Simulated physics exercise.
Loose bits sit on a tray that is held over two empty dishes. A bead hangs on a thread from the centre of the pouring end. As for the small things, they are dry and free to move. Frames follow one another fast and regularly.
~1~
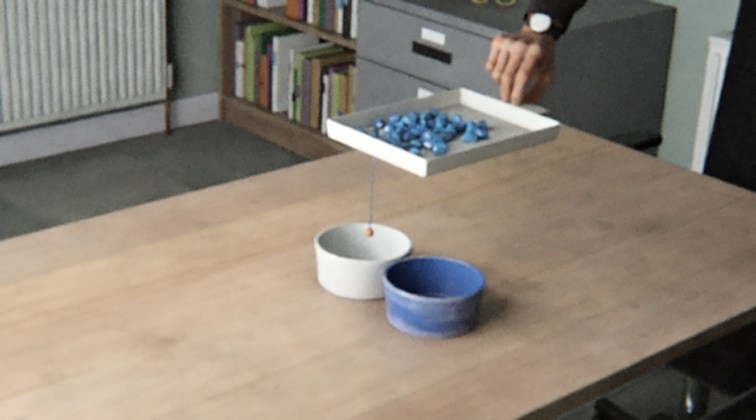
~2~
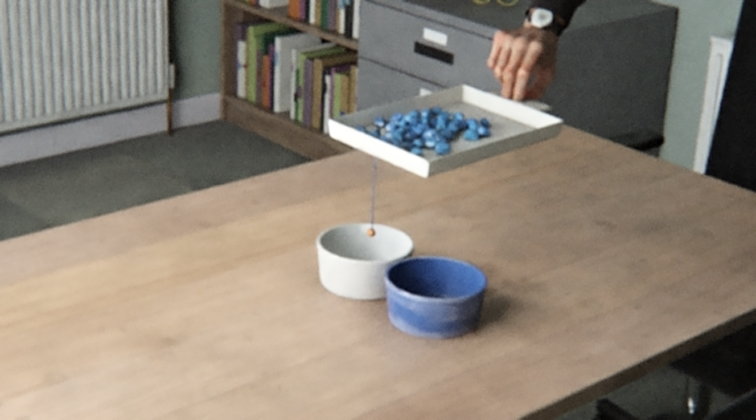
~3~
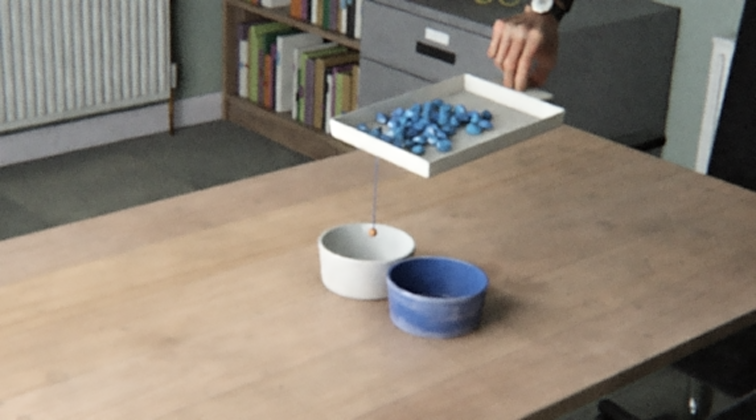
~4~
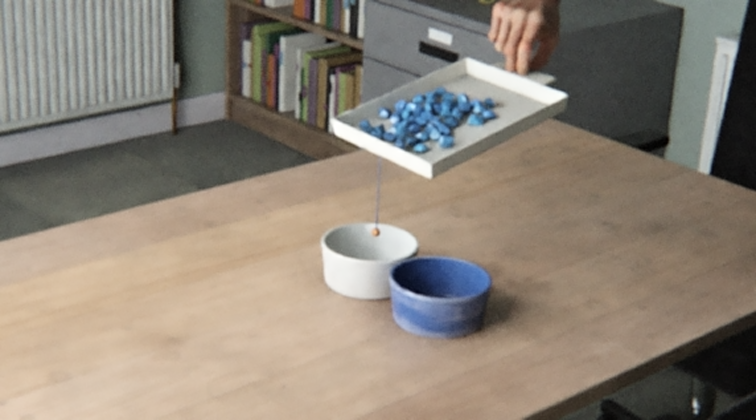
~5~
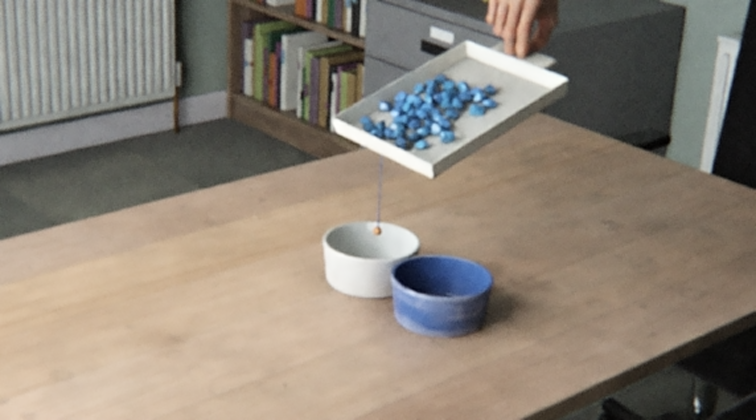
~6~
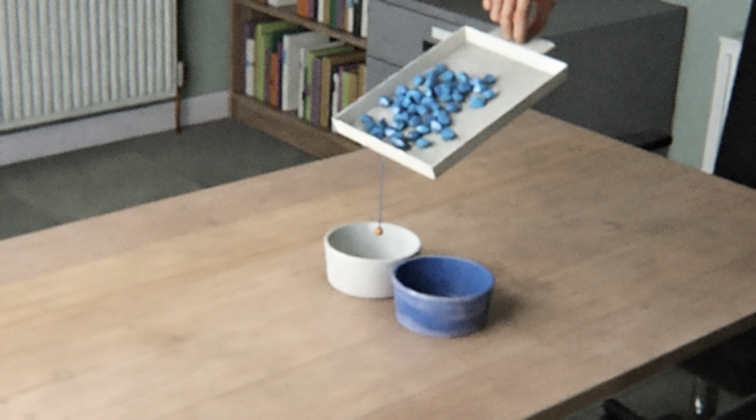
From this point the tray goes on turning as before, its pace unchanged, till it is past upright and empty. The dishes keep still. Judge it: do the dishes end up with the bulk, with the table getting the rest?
No. Caught: Below half.
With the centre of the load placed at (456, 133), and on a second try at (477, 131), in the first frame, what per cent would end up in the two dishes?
It's 40 percent the first time and 30 percent the second.
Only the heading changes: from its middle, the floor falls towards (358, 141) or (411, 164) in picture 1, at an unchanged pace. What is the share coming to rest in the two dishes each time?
First heading roughly 30 %, second roughly 60 %.
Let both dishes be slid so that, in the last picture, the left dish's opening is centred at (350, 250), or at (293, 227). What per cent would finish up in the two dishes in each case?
You'd end up with around 80 per cent and then around 80 per cent.
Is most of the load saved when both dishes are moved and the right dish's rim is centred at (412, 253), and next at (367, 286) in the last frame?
At place one not up to half; at place two in excess of half.
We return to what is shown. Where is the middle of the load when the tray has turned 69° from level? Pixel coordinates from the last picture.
Load centre: Approx. (388, 128).
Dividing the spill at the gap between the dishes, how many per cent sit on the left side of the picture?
Around 90 percent of the pieces.
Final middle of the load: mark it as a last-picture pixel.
Around (342, 310).
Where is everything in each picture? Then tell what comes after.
In the first frame, corners of the pouring end at (330, 120) and (426, 159), level; middle of the load at (416, 133), aquarium stones; left dish at (327, 269); right dish at (397, 306); bead on its thread at (370, 232).
In the second frame, corners of the pouring end at (332, 120) and (428, 160), level; middle of the load at (418, 132).
In the third frame, corners of the pouring end at (333, 119) and (429, 161), tipped barely, lowest at the right corner; middle of the load at (419, 128).
In the fourth frame, corners of the pouring end at (335, 119) and (431, 162), tipped a little, lowest at the right corner; middle of the load at (422, 122).
In the fifth frame, corners of the pouring end at (335, 118) and (431, 163), tipped clearly, lowest at the right corner; middle of the load at (422, 115).
In the sixth frame, corners of the pouring end at (336, 118) and (432, 165), tipped clearly, lowest at the right corner; middle of the load at (423, 110); left dish at (337, 268); right dish at (406, 306).
Soon after the last picture, tray tipped steeply; all on the tray.
A little later, tray tipped past a quarter turn; about a third on the tray; a stray few in the right dish; a small part in the left dish; about a quarter outside both; about a quarter in the air.
Later still, tray tipped past a quarter turn; a small part in the right dish; a small part in the left dish; most outside both.
At rest, tray tipped past a quarter turn; a small part in the right dish; a small part in the left dish; most outside both.
